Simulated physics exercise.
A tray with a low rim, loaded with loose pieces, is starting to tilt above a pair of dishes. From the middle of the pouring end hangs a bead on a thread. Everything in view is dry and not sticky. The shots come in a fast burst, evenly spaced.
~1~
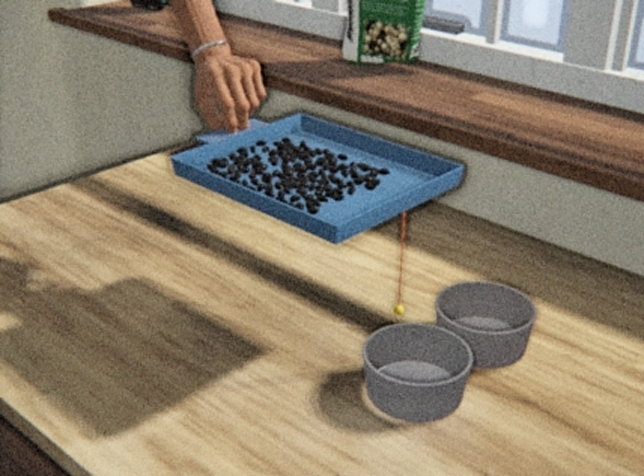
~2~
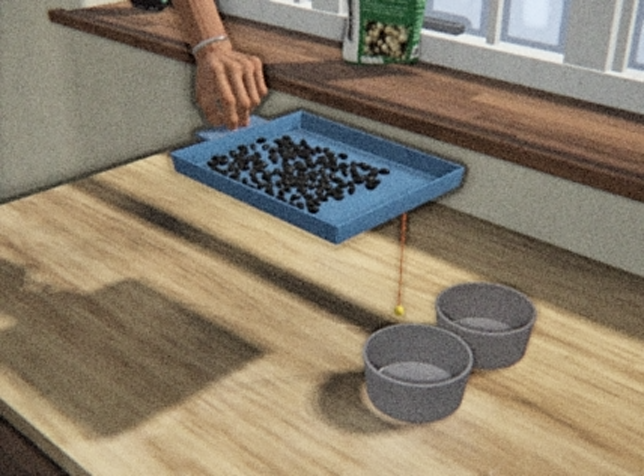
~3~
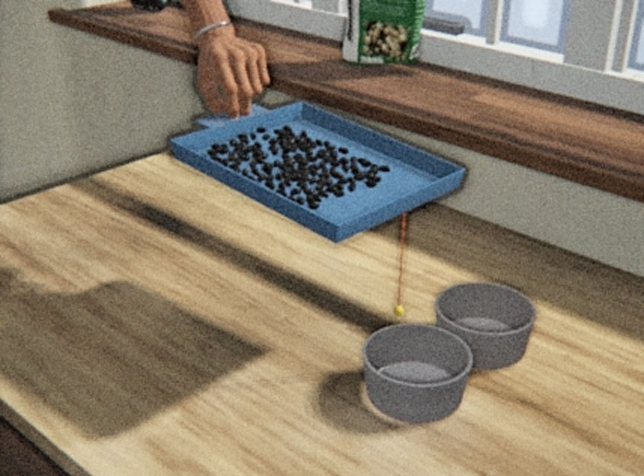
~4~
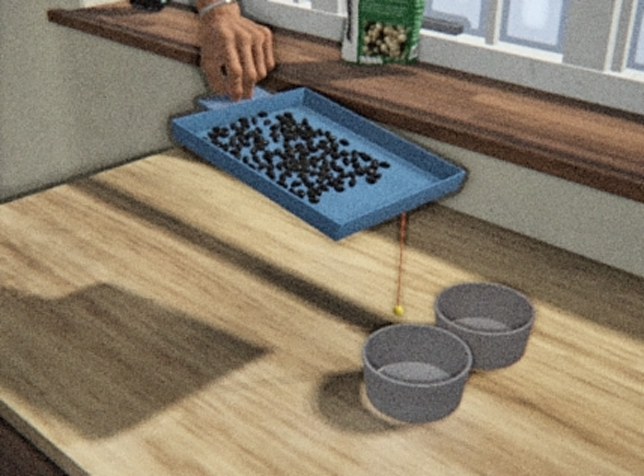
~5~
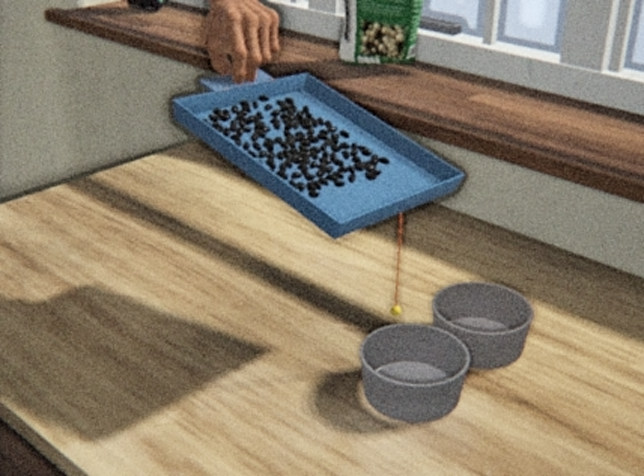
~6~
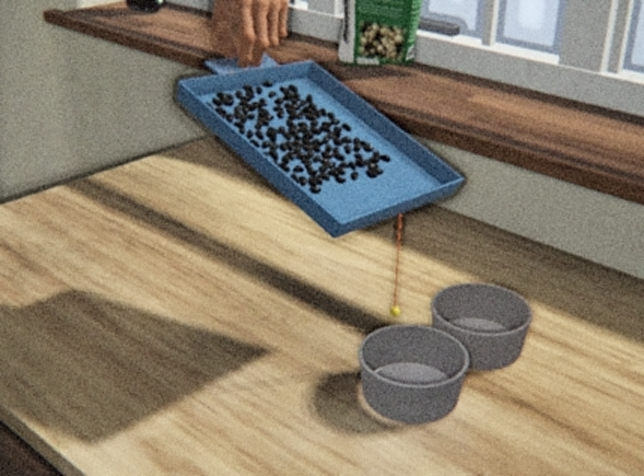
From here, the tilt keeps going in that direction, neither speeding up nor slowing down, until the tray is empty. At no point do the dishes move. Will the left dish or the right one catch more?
I'd say the right dish gets the lion's share of it.
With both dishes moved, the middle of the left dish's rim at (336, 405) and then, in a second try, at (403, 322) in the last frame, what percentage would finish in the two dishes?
In turn about 30 and about 40 percent.
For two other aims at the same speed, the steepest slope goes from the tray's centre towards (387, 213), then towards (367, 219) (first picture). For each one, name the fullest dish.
Case one: The dish at left. Case two: The dish at left.
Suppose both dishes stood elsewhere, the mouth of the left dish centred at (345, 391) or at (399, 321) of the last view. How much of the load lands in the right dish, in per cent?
You'd get near 50 per cent and afterwards near 10 per cent.
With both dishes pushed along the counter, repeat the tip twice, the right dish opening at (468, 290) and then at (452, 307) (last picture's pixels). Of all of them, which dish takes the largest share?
The first try: The right one. The second: The dish on the right.
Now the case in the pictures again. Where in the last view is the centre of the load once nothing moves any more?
Near pixel (468, 348).
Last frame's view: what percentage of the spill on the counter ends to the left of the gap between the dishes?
Share to the left: Near 30 per cent.
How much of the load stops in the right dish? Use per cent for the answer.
Roughly 60 %.
Soon, tray tipped steeply; nearly all on the tray; a stray few in the air.
A while on, tray tipped past a quarter turn; most on the tray; a stray few in the left dish; a small part in the right dish; a stray few outside both; a small part in the air.
Towards the end, tray tipped past a quarter turn; about a quarter in the left dish; about half in the right dish; a small part outside both.
Finally, tray tipped past a quarter turn; about a quarter in the left dish; about half in the right dish; a small part outside both.
